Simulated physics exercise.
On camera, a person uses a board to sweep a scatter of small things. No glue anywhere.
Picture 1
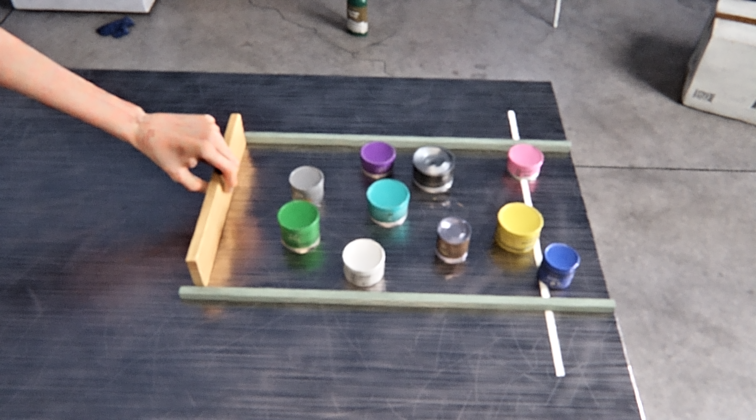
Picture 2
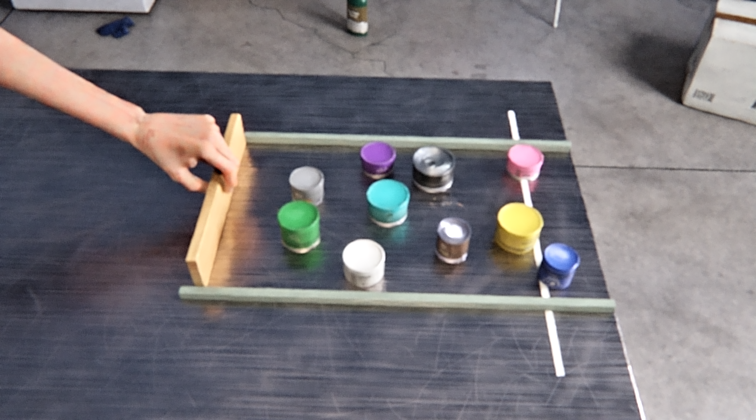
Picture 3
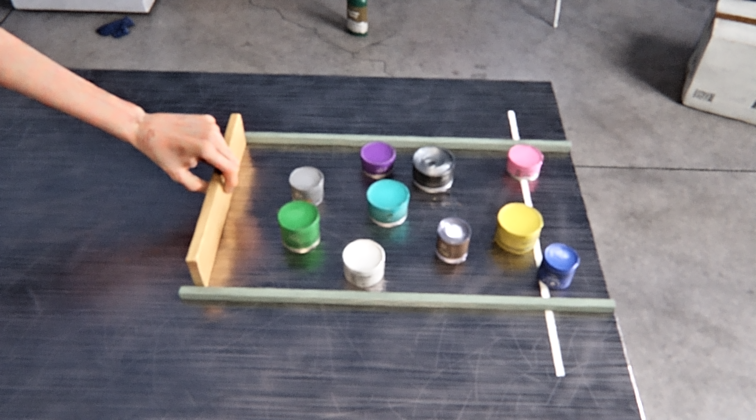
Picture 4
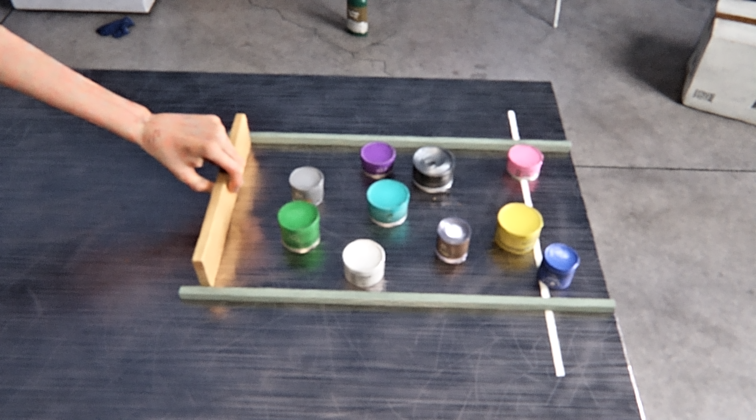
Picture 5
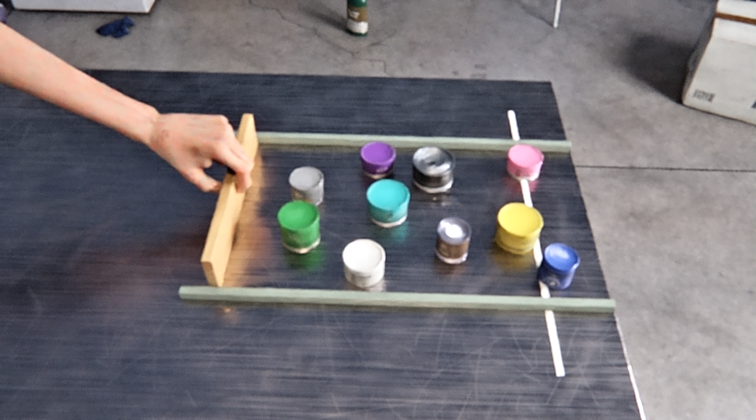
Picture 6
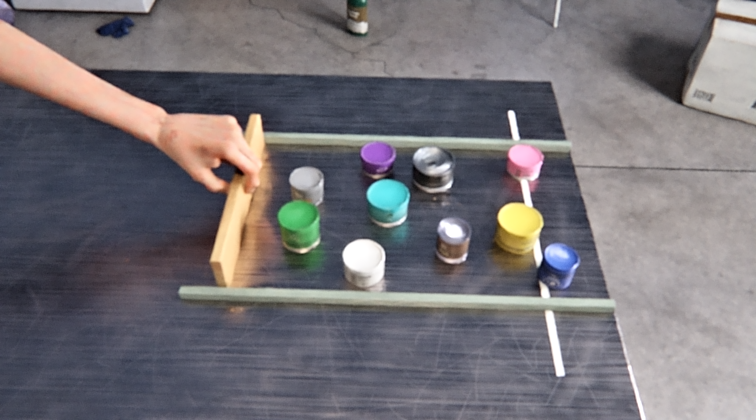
A hand holding a wooden board upright stays almost still at first at the left of a dark table, beside a scatter of small colourful tubs. The hand then slides the board a short way right, between two green rails, nearing the grey and green tubs, which stay in place.
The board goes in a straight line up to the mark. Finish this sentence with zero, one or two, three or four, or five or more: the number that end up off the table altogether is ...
The number that end up off the table altogether is one or two.
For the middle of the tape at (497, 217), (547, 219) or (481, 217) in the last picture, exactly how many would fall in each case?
Respectively 0, 5 and 0.
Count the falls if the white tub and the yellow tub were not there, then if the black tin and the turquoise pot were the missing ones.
You'd see 0 fallen, and 0 in the other try.
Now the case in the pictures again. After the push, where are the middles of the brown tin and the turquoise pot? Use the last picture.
Going in order, first (593, 261) and next (554, 212).
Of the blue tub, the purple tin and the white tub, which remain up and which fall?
So: The blue tub does not stay, the purple tin remains in place, the white tub remains in place.
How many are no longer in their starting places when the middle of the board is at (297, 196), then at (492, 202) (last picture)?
The first count is 2, and then it's 10.
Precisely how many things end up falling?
Count of fallen: 2.
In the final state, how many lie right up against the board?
Contact count: 5.
Soon after, none off yet; blue tub at rest near (558, 267); pink tin at rest near (524, 163); yellow tub at rest near (518, 228).
In the end, the number that fall off is one or two; gone, pink tin and blue tub.
